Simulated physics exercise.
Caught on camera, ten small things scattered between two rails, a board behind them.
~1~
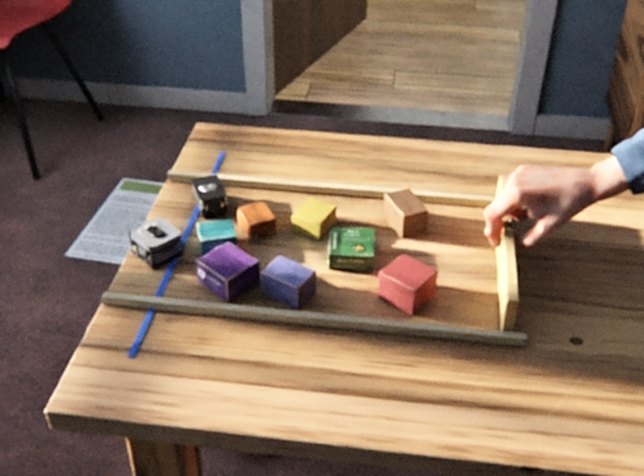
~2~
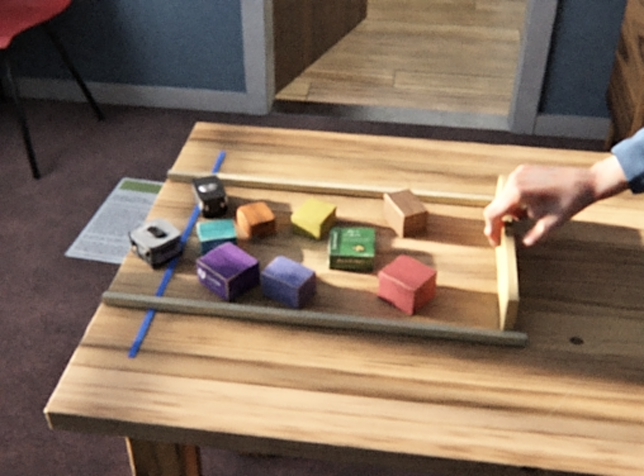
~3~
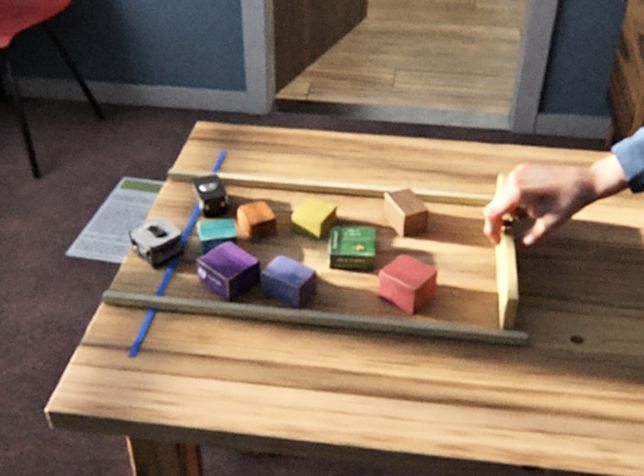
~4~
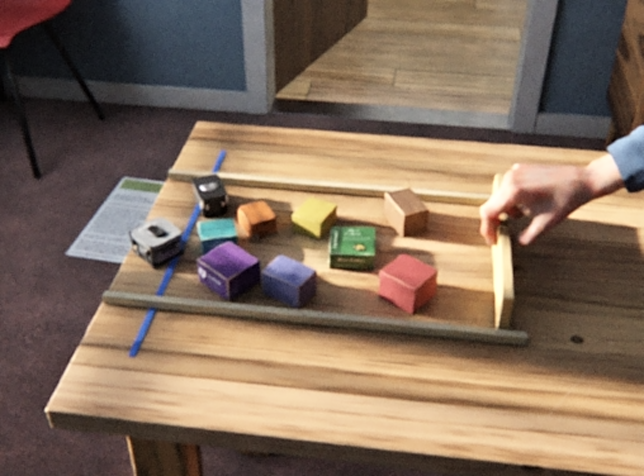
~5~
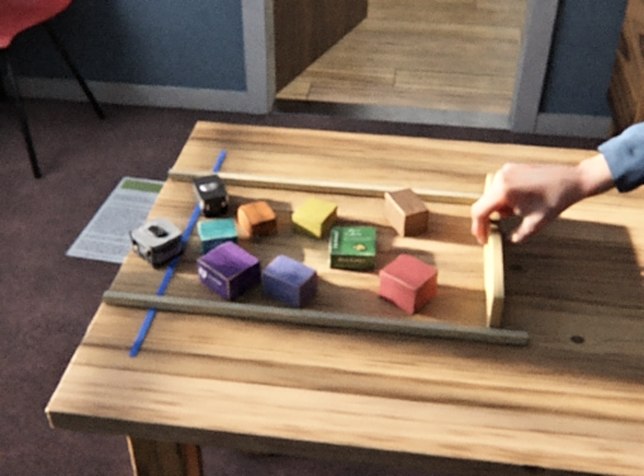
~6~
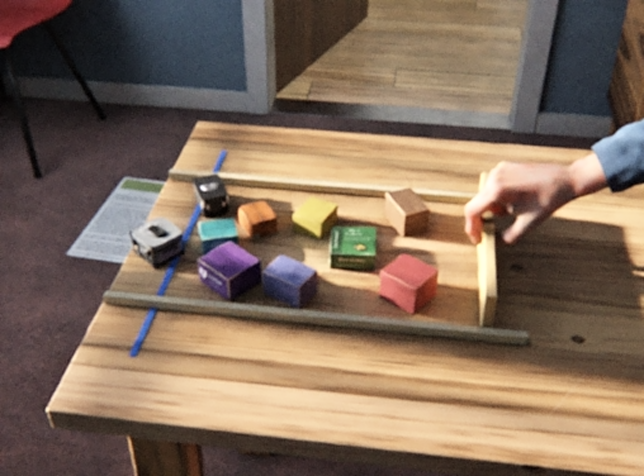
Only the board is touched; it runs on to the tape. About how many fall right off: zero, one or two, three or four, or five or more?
The number that fall off is five or more.
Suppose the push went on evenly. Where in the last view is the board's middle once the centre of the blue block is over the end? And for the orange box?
Near (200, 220) and (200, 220).
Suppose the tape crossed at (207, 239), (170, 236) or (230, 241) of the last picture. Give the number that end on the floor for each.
Try by try, 2, 7 and 1.
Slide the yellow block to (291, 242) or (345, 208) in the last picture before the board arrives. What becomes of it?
The yellow block drops off; remains up.
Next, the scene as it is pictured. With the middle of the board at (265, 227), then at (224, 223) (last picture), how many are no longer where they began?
10 and 10.
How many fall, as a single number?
Exactly 7.
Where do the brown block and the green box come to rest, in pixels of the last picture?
About (188, 191), and the other about (163, 231).
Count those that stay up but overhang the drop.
0 of them.
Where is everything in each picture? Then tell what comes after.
Grey case (157, 243); black case (210, 197); turquoise box (217, 238); board (505, 249); tape (184, 238), in the first picture.
Black case (210, 197); orange box (257, 221), in the second picture.
Turquoise box (218, 238); red block (408, 284), in the third picture.
Grey case (158, 242); purple box (229, 271), in the fourth picture.
Black case (211, 196); green box (353, 248), in the fifth picture.
Grey case (158, 242); black case (211, 196); turquoise box (219, 237); board (486, 246); tape (186, 237), in the sixth picture.
A little later, none off yet; grey case at rest near (158, 242); black case at rest near (211, 196); turquoise box at rest near (219, 237).
Next, none off yet; grey case at rest near (158, 242); black case at rest near (211, 196); turquoise box shifted a little near (209, 241).
Later still, none off yet; grey case shifted about its own width near (134, 234); black case shifted about its own width near (182, 187); turquoise box shifted about its own width near (165, 251).
When it is over, the number that fall off is five or more; down, yellow block, blue block, orange box, purple box, turquoise box, black case and grey case.
